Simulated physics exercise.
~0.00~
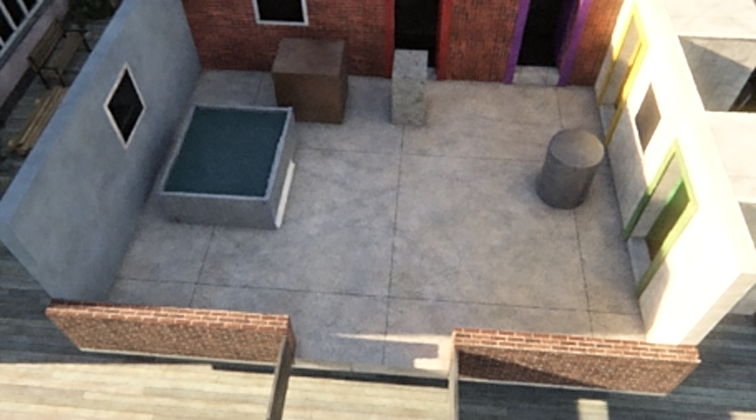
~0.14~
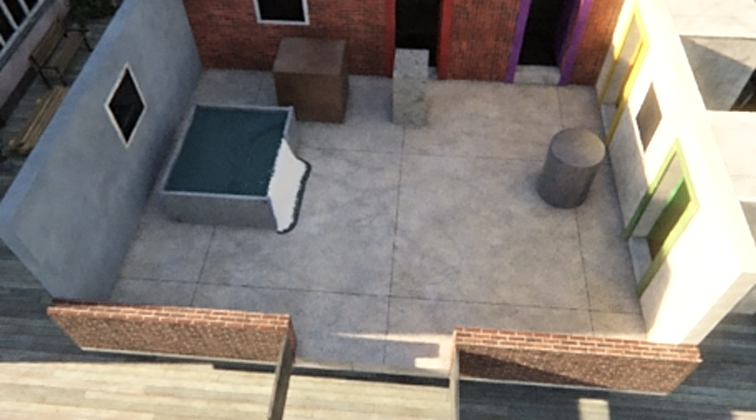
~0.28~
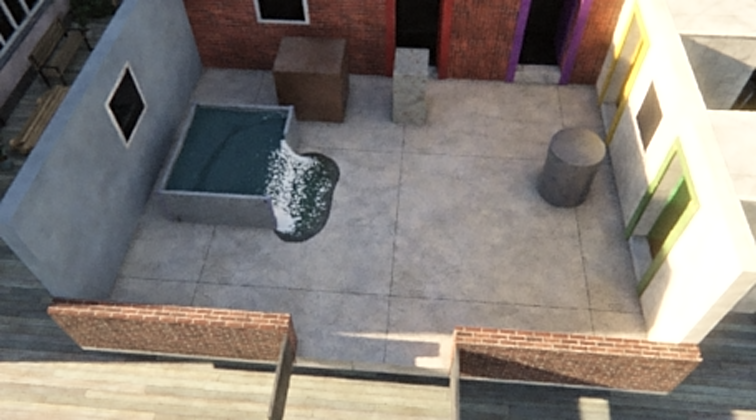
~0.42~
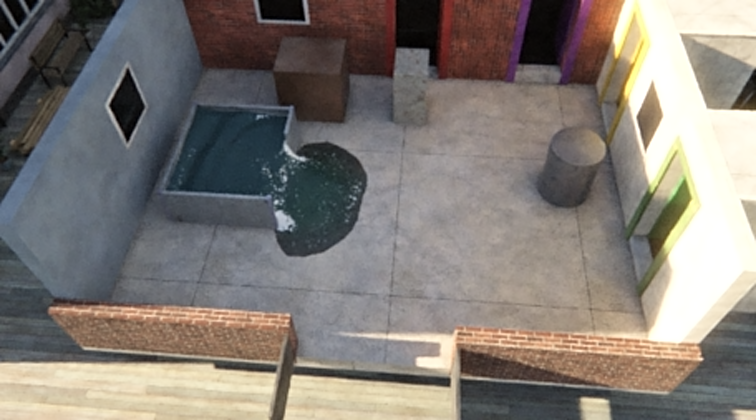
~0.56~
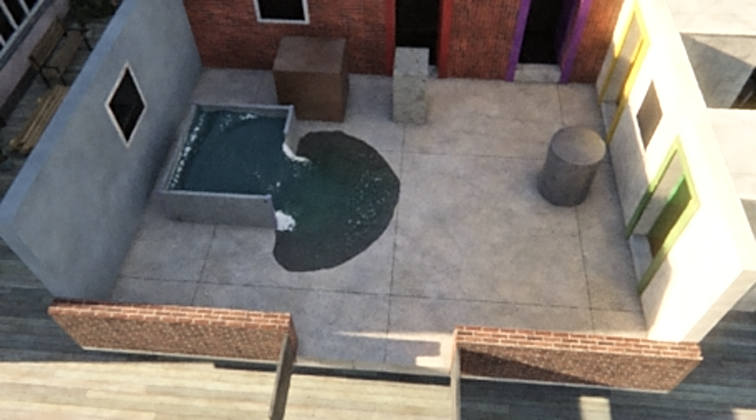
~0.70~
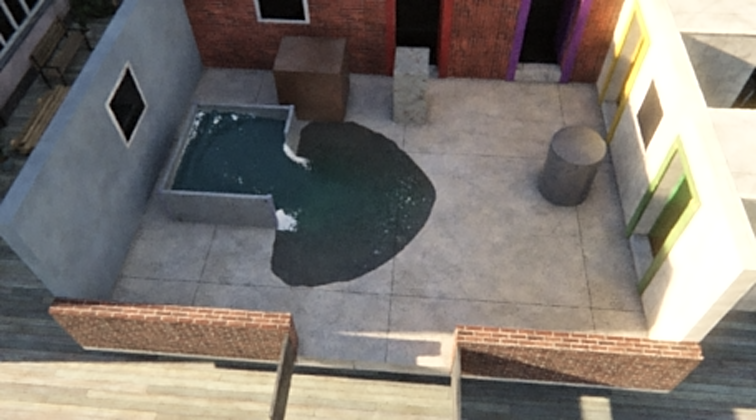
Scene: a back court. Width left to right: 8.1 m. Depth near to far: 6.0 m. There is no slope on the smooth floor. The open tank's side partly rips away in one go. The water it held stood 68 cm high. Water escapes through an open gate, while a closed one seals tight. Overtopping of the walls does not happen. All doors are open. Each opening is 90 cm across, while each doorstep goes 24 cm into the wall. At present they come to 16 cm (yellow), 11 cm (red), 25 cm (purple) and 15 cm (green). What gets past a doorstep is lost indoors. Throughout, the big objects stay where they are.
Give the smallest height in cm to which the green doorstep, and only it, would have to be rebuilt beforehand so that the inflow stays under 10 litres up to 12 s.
Roughly 20 cm.
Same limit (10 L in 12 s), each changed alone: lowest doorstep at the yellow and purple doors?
Some 15 cm for yellow, some 9.5 cm for purple.
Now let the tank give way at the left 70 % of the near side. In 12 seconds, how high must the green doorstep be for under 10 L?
In that case you'd want it roughly 10.0 cm high.
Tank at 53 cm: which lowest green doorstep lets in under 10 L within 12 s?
It would take a step of about 14.5 cm.
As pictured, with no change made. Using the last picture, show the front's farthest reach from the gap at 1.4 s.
Pixel close to (582, 219).
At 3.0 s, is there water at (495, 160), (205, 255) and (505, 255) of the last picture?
One by one: Drenched, clear, drenched.
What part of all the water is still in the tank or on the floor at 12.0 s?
Remaining share: Around 82 %.
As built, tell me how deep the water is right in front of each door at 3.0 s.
Depths in cm: Yellow 20, red 2, purple 4, green 23.
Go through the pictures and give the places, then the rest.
The first frame shows still water, 68 cm deep, in the open tank at (229, 152); the green door at (654, 228) is dry.
In the second frame, the gap is at (280, 183), the front 0.4 m out at (307, 170); the back of the open tank holds 68 cm.
In the third frame, the gap is at (281, 185), the front 0.8 m out at (331, 187); the back of the open tank holds 68 cm.
In the fourth frame, the gap is at (281, 186), the front 1.4 m out at (363, 183); the back of the open tank holds 66 cm.
In the fifth frame, the front is at (392, 203), 1.9 m from the gap at (281, 185); 4.1 m2 of floor is wet, 58 cm left at the back.
In the sixth frame, water pours out at (281, 185) and has run 2.5 m, to (427, 207); about 5 cm deep outside, 59 cm at the back; the green door at (657, 224), 5.9 m from the gap, is still 3.4 m from the nearest water.
After 1.4 s water covers 35 % of the floor, deepest (32 cm) near (294, 203); it has not reached the green door.
After 3.0 s water covers 65 % of the floor, deepest (36 cm) near (627, 340); 23 cm at the green door, 20 litres in over its 15 cm doorstep.
After 12.0 s water covers 90 % of the floor, deepest (8 cm) near (212, 69); 5 cm at the green door, 46 litres in over its 15 cm doorstep.
At the green door as built, the water arrived by 1.9 s and peaked near 23 cm at 2.4 s.
With a doorstep of 18 cm, 21 litres would have come in within the 12 s; with 25 cm, 1 litre. So under 10 litres takes about 20 cm.
